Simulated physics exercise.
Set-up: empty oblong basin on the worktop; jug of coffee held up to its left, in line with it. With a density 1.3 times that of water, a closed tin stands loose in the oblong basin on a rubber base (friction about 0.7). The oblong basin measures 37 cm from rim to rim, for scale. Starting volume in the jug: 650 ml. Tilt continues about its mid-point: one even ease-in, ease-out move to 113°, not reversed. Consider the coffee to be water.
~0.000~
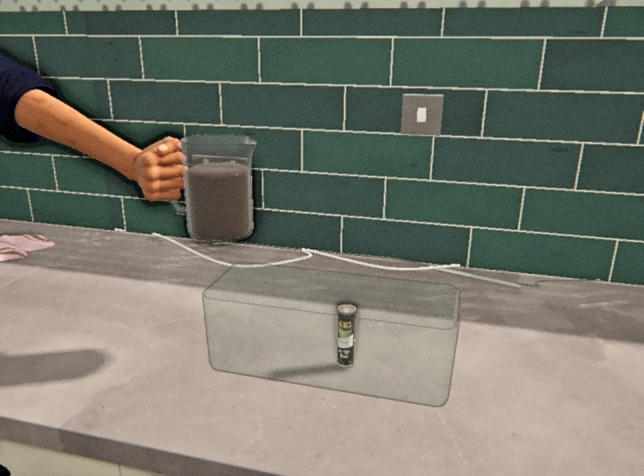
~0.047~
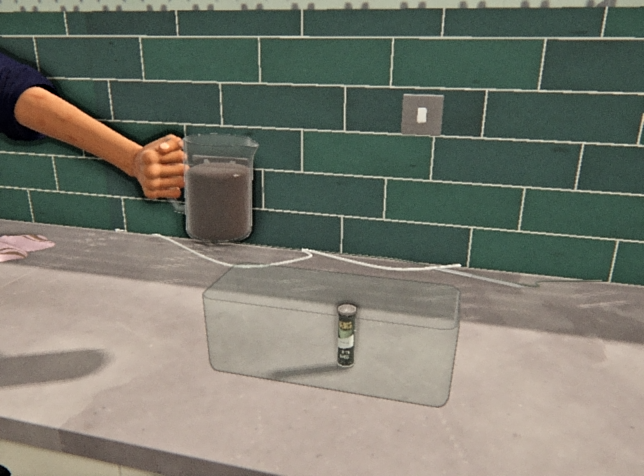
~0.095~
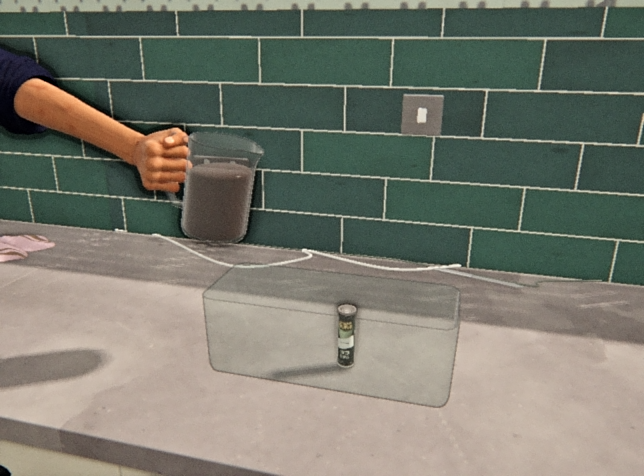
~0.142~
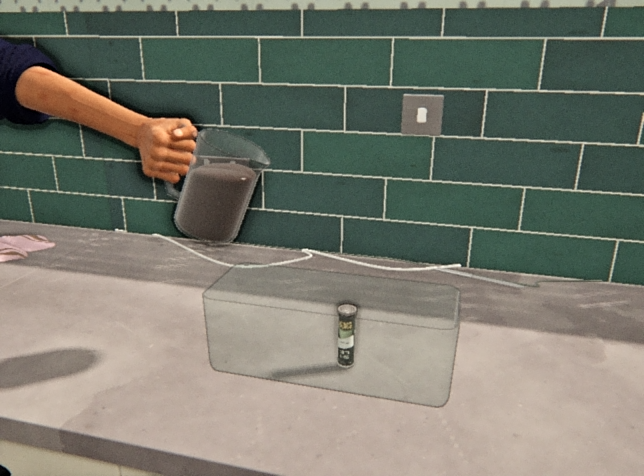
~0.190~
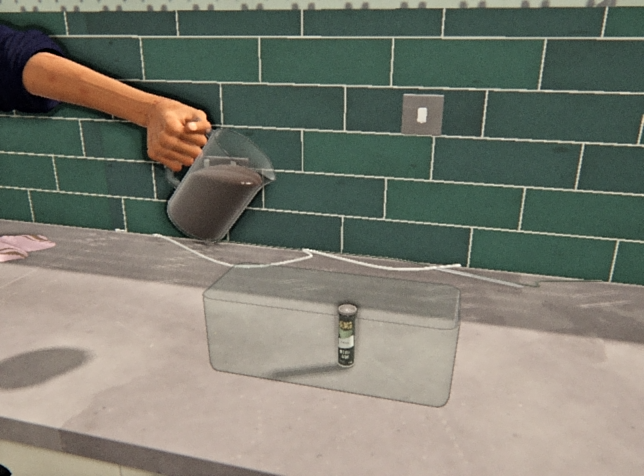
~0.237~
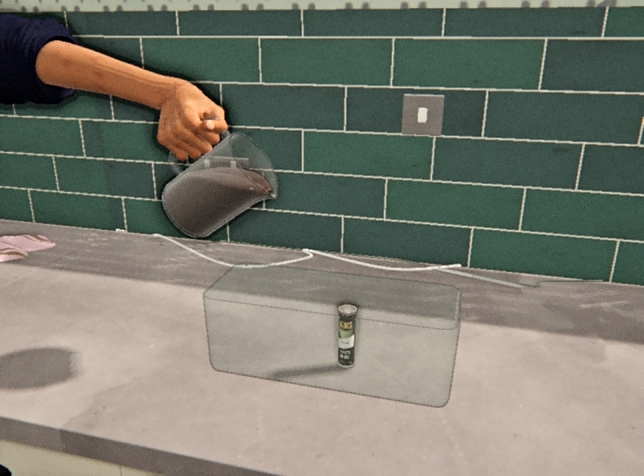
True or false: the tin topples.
False.
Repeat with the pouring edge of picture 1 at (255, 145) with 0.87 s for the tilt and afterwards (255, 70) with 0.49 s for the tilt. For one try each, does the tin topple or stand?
Try 1: Still standing; try 2: Tipped over.
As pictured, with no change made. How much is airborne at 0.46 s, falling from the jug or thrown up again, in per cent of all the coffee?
About 26 per cent.
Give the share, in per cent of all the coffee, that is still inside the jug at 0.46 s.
Close to 58 in a hundred.
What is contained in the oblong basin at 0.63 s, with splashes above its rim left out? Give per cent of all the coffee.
Around 68 in a hundred.
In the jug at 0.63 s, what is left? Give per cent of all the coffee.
14 in a hundred, give or take.
After 0.46 s the tilt is 112° and 57 per cent is still to pour; the tin stands where it began.
After 0.63 s the tilt is 113° and 15 per cent is still to pour; the tin stands where it began.
After 0.80 s the tilt is 113° and 2 per cent is still to pour; the tin stands where it began.
After 0.99 s the tilt is 113° and 0 per cent is still to pour; the tin stands where it began.
In the end the tin stands where it began.
